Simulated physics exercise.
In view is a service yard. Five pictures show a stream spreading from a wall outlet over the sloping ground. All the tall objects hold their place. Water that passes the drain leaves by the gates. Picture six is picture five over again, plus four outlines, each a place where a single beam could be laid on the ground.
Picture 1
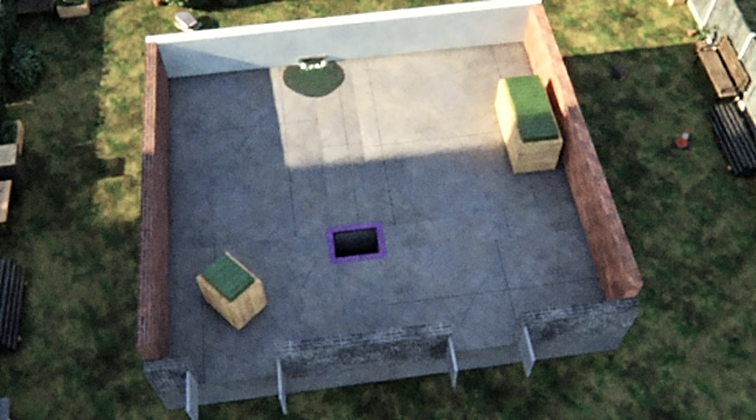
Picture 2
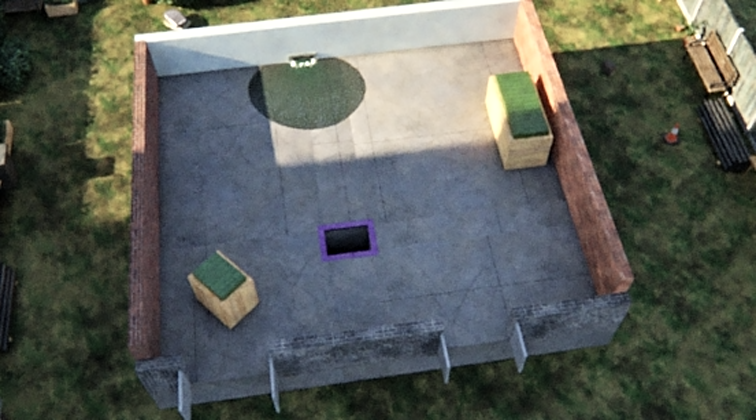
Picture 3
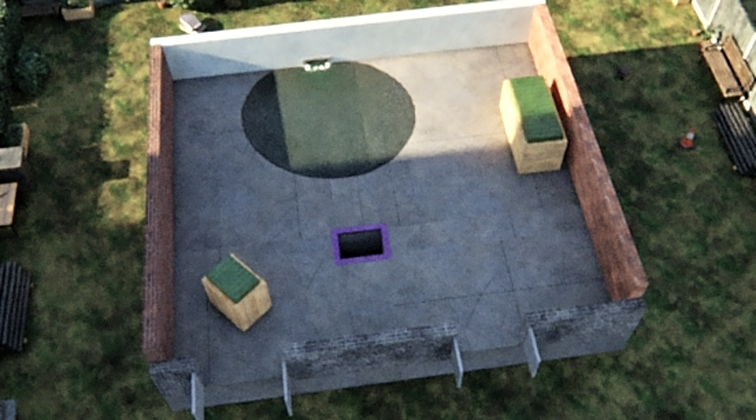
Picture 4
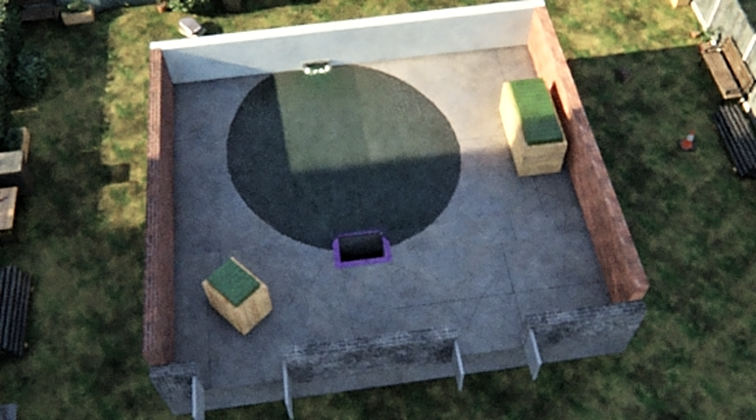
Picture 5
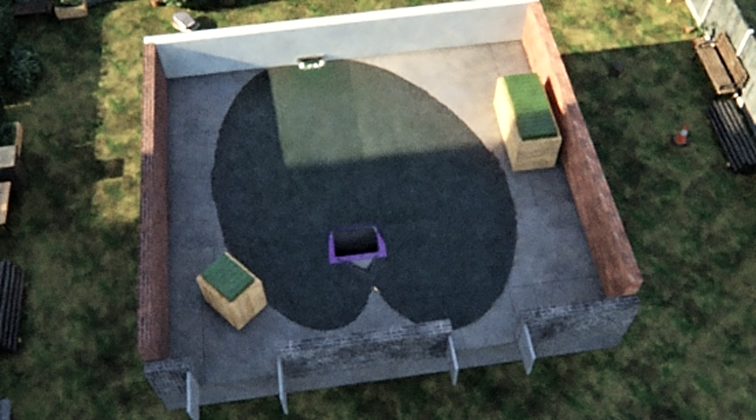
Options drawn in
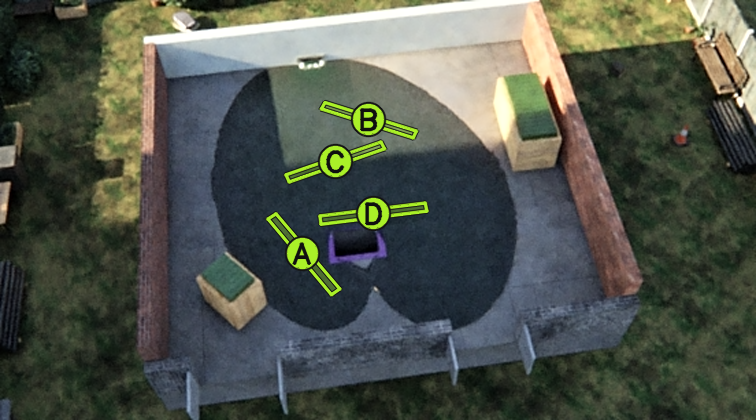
In a walled service yard seen from above, a small dark patch of water appears by an outfall at the white back wall. It spreads steadily outward in a widening round pool, reaches the purple-edged drain, then surrounds it and extends toward the front wall, leaving a small dry gap just beyond the drain.
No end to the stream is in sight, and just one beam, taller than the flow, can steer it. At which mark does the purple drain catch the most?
A works best here.
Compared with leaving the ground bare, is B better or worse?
Spot B is worse.
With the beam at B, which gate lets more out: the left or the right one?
The right gate.
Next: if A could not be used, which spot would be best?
Here it is spot B.
In lime, A from (272, 216) to (335, 291); B from (323, 105) to (414, 134); C from (287, 178) to (382, 145); D from (320, 220) to (426, 207).
For spot A, about 32 % of the stream goes into the purple drain, about 66 % out by the gates.
For spot B, about 19 % of the stream goes into the purple drain, about 79 % out by the gates.
For spot C, about 2 % of the stream goes into the purple drain, about 96 % out by the gates.
For spot D, about 3 % of the stream goes into the purple drain, about 95 % out by the gates.
